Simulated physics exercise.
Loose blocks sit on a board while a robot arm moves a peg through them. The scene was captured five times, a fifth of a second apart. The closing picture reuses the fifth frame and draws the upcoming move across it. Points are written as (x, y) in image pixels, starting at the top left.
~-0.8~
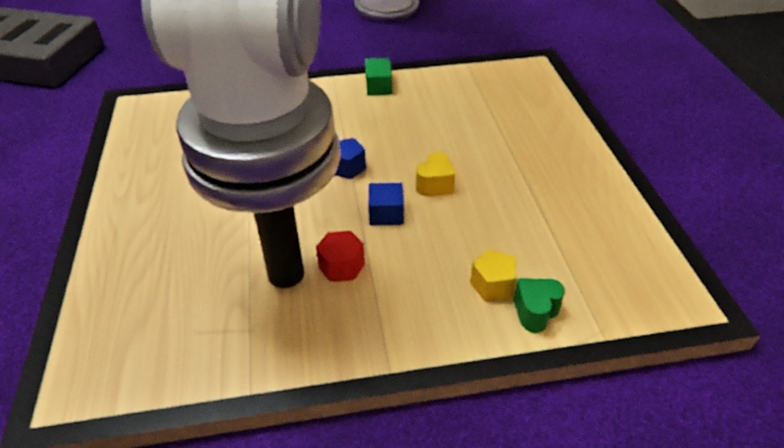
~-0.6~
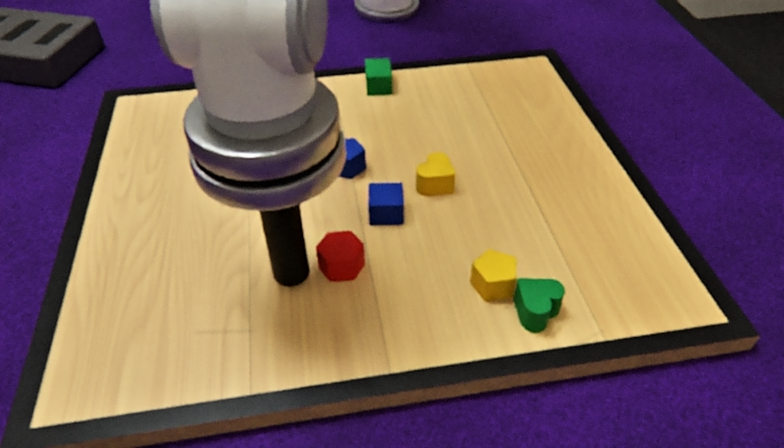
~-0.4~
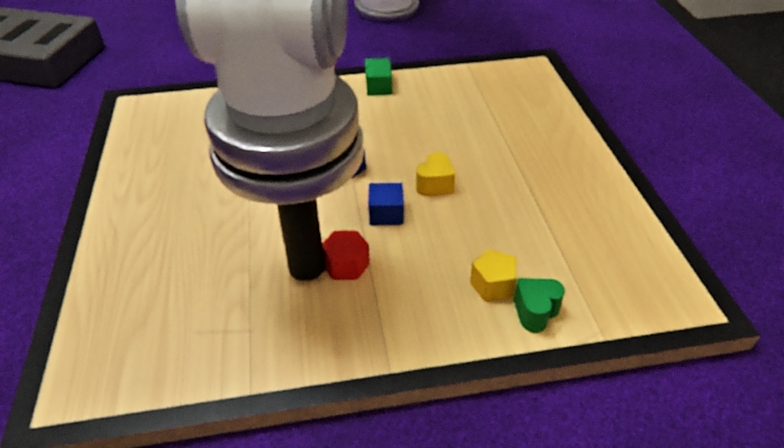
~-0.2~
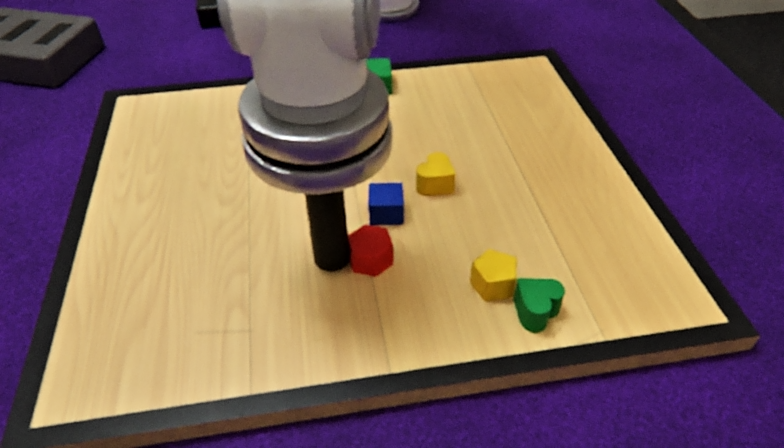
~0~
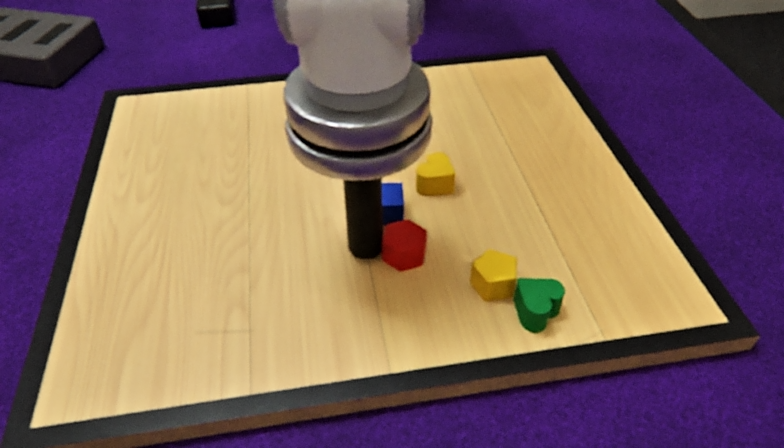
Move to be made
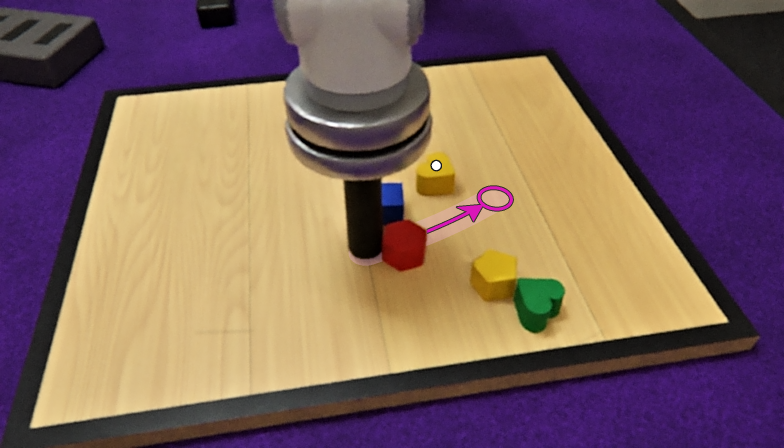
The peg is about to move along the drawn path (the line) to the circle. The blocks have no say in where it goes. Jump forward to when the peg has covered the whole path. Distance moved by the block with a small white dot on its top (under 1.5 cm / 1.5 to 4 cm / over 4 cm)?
It travels less than 1.5 cm.
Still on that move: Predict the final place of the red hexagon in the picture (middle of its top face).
The middle of its upper face will lie at (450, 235).
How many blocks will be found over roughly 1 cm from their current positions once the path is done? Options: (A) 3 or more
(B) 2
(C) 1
Letter C.
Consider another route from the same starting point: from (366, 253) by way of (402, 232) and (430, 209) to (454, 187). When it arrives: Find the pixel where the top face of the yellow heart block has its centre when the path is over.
At pixel (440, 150).
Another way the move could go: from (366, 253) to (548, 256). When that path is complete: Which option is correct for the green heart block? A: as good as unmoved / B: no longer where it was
A - as good as unmoved.
The drawn path runs from (366, 253) via (414, 236) and (457, 218), ending at (495, 198); the dot is on the yellow heart block.
What follows on the original path. One third of the way, peg at (415, 230); red hexagon at (446, 234), turned 35° clockwise.
Two thirds of the way, peg at (458, 212); red hexagon at (450, 235), turned 45° clockwise.
At the end, peg at (496, 193); red hexagon at (450, 235), turned 45° clockwise; yellow heart block not moved.
